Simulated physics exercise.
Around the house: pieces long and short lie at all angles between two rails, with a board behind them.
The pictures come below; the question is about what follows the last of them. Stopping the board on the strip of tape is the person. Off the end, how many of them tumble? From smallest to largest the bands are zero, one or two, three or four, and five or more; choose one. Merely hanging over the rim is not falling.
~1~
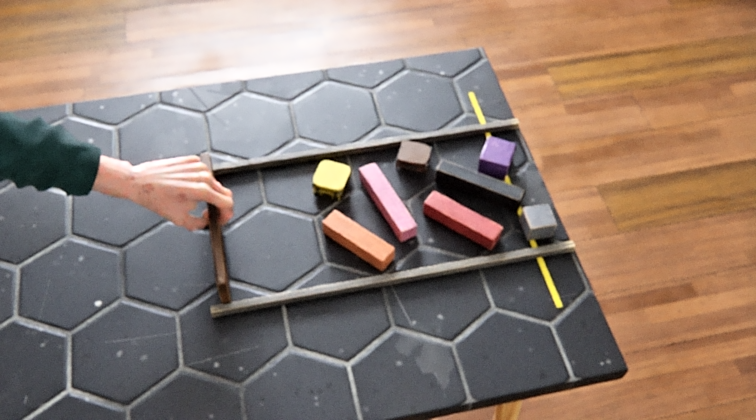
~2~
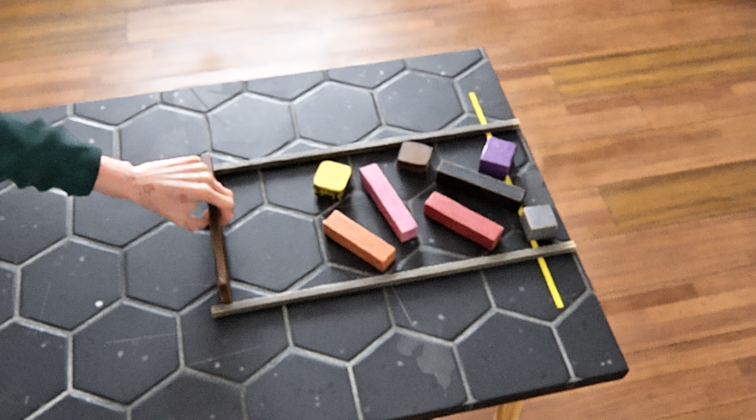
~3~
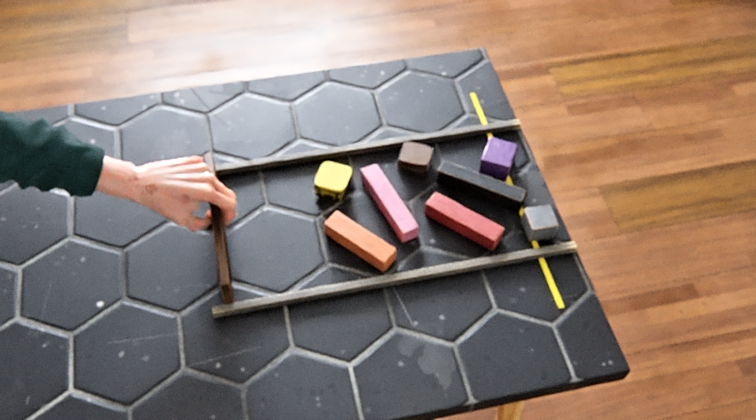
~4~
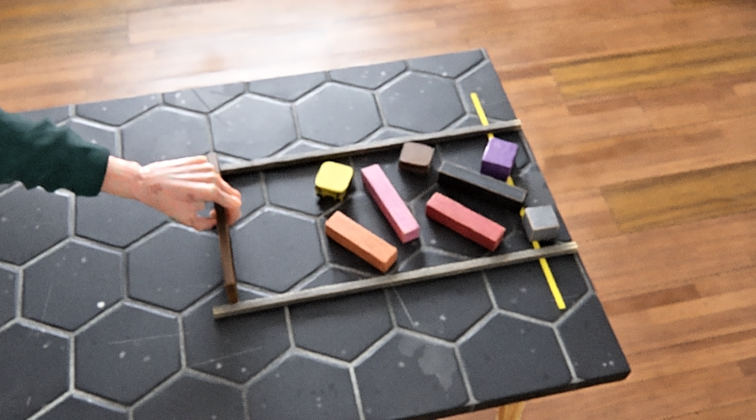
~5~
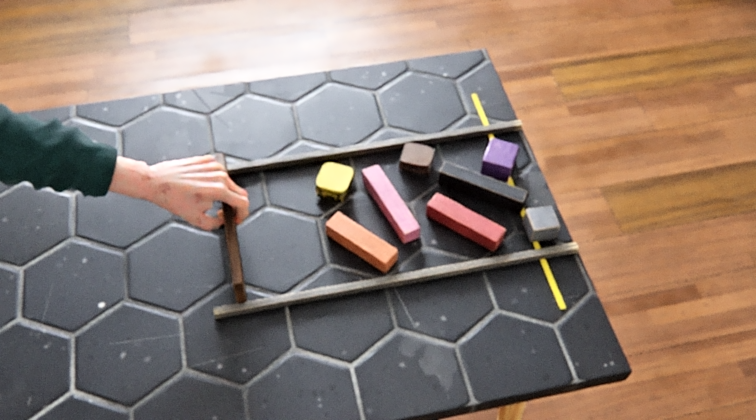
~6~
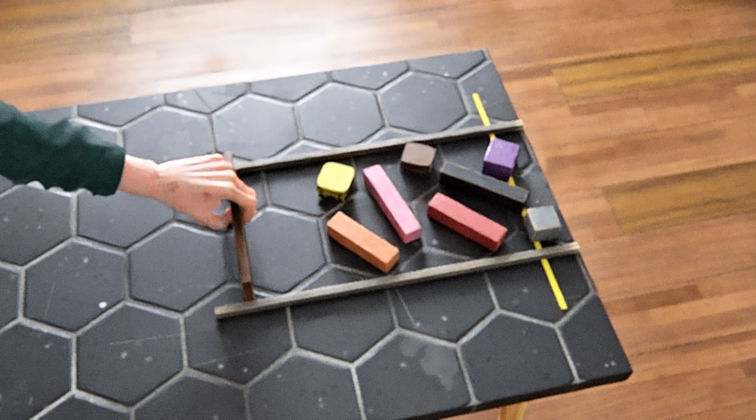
The right band is five or more.
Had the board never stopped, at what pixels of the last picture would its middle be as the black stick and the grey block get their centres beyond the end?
(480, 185) and then (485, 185), give or take.
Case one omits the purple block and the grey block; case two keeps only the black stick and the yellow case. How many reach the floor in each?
First 3, then 3.
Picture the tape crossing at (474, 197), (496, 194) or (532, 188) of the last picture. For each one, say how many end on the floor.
Try 1: 0; try 2: 3; try 3: 6.
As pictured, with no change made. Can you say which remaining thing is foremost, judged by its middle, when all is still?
Answer: The pink bar.
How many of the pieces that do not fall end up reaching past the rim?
1 overhanging.
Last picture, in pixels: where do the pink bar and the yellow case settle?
Answer: First (548, 179), after that (514, 147).
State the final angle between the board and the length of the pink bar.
Near 10 degrees.
A little later, none off yet; grey block at rest near (542, 224); purple block at rest near (501, 160); black stick at rest near (483, 188).
Next, none off yet; grey block at rest near (542, 224); purple block at rest near (501, 160); black stick moving near (489, 187).
Later still, none off yet; grey block shifted about its own width near (559, 226); purple block shifted about its own width near (534, 146); black stick shifted about its own width near (548, 186).
When it is over, the number that fall off is five or more; down, brown case, red bar, black stick, purple block and grey block.
